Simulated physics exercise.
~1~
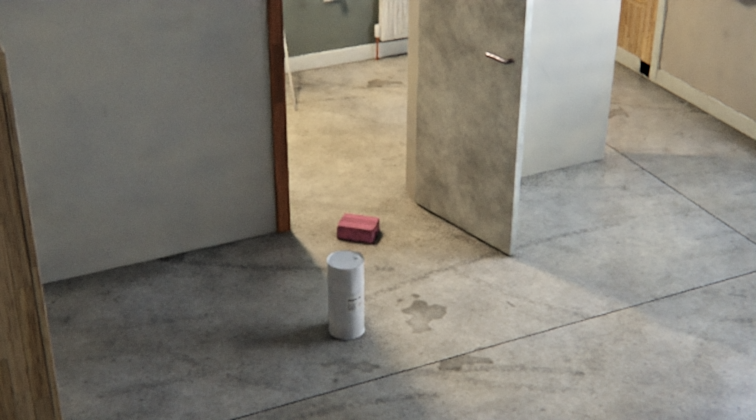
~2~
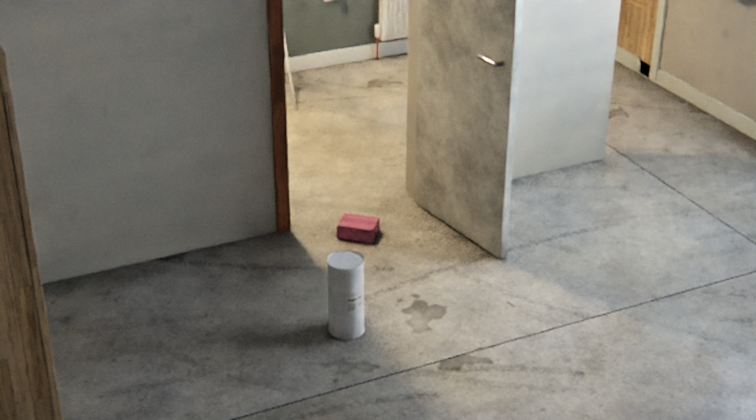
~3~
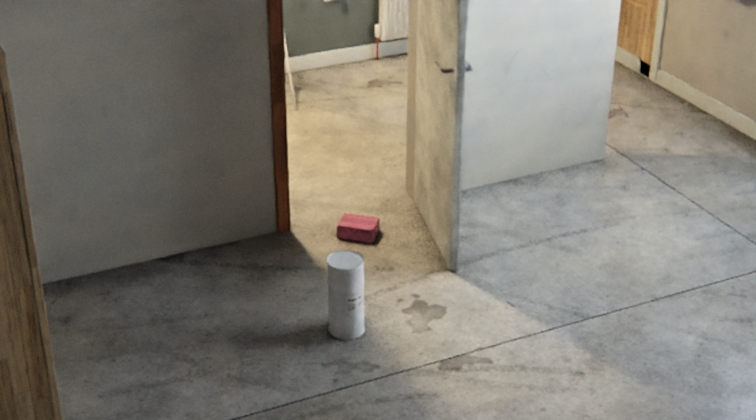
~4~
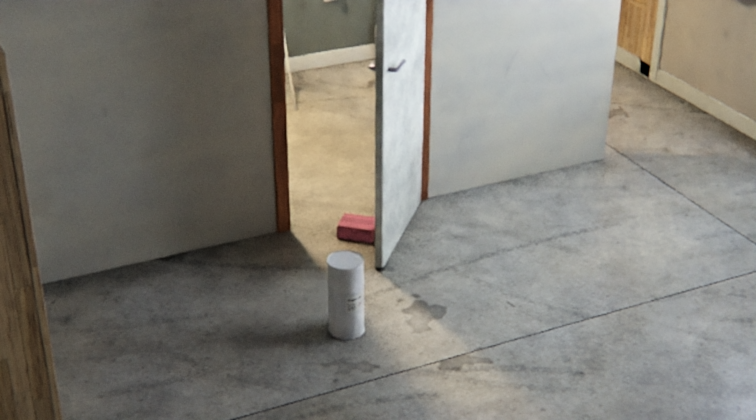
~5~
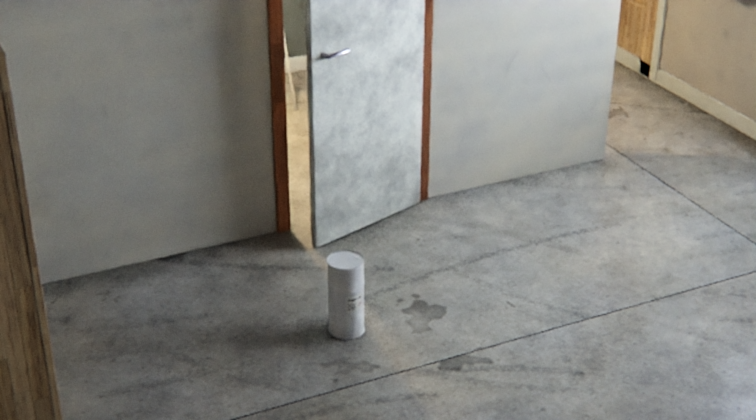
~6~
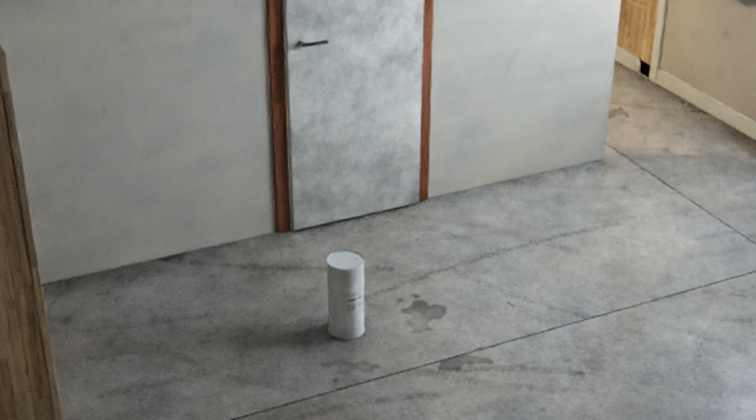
At first, a pale door stands wide open in a grey room, with a small pink box on the floor near the doorway and a white canister standing in front of it. The door starts to swing towards its frame, slowly and then further, with no hand in sight. As its lower edge sweeps across the opening, it partly covers the pink box. The door keeps turning until only a narrow gap remains at the left, and the box is no longer visible. Finally, the door sits shut in its reddish-brown frame, while the canister still stands in its original place.
